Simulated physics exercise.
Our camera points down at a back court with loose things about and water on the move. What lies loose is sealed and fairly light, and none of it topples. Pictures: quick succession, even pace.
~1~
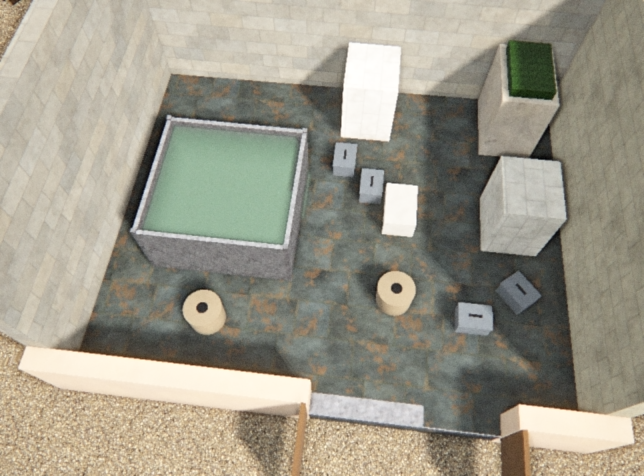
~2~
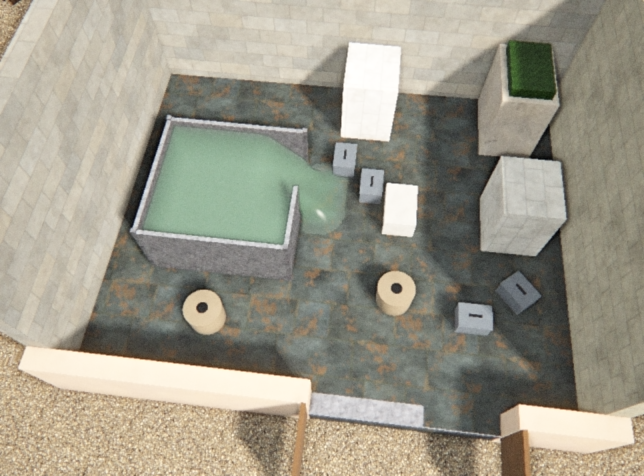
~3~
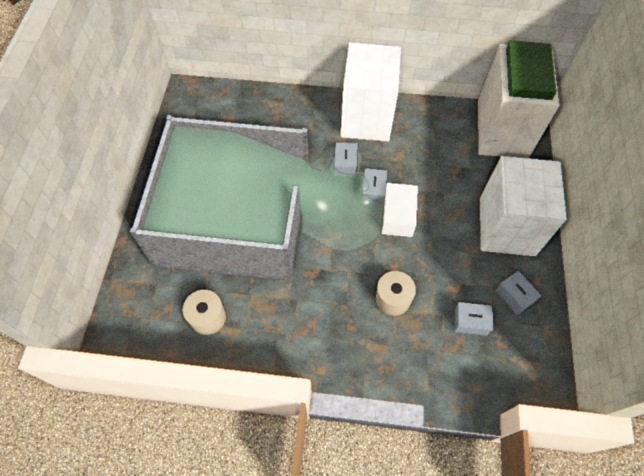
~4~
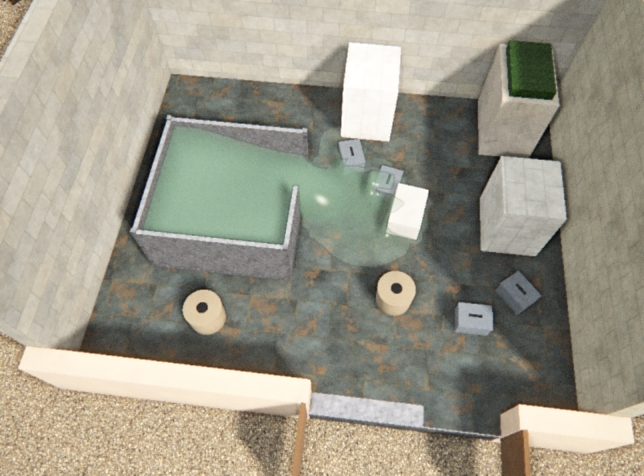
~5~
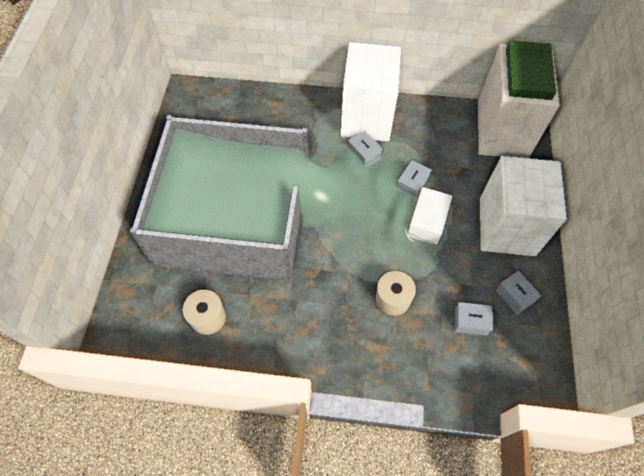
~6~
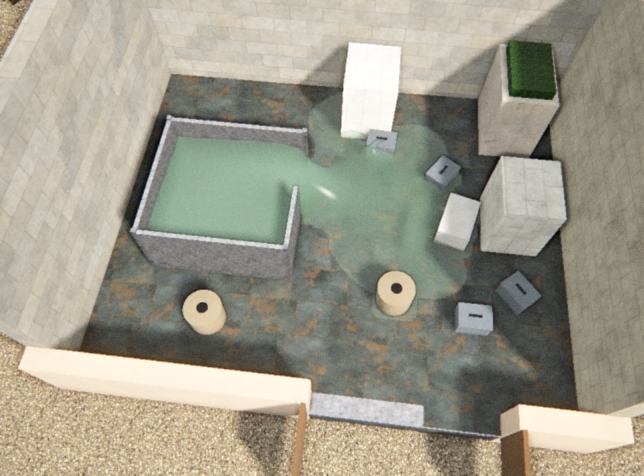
The clip opens on a walled court with a square tank of green water at left and blocks standing about. Water pours through a gap in the tank's right side and spreads across the floor, pushing two small grey boxes and a white block rightward, while the tan cylinders stay put.
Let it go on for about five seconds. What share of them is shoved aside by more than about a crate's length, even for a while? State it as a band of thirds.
It is a large majority of two thirds or higher.
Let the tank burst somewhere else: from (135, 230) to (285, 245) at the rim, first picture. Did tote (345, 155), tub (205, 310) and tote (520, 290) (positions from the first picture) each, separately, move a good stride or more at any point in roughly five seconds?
Never got that far, got that far, got that far.
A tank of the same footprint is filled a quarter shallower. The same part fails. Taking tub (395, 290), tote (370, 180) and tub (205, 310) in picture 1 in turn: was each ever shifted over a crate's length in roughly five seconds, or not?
Answers, in the order asked: Stayed within the threshold, went past the threshold, stayed within the threshold.
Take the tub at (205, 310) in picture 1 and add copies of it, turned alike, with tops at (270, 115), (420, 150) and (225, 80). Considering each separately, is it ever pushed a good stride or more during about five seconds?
The first sits tight, the second travels far and the third sits tight.
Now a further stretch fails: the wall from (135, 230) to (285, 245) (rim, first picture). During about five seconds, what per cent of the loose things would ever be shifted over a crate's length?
I'd say near 60 %.
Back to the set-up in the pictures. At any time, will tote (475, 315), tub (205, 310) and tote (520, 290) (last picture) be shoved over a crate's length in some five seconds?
Listed order gives past that mark, then below that mark, and lastly past that mark.
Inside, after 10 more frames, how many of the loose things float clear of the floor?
The answer is 0.
A moment on, 3 of 7 are well off their spots; 0 afloat.
Next, 4 of 7 are well off their spots; 0 afloat.
Later, 5 of 7 are well off their spots; 4 afloat.
In the end, 5 of 7 are well off their spots, and 5 have been at some point; 1 afloat.
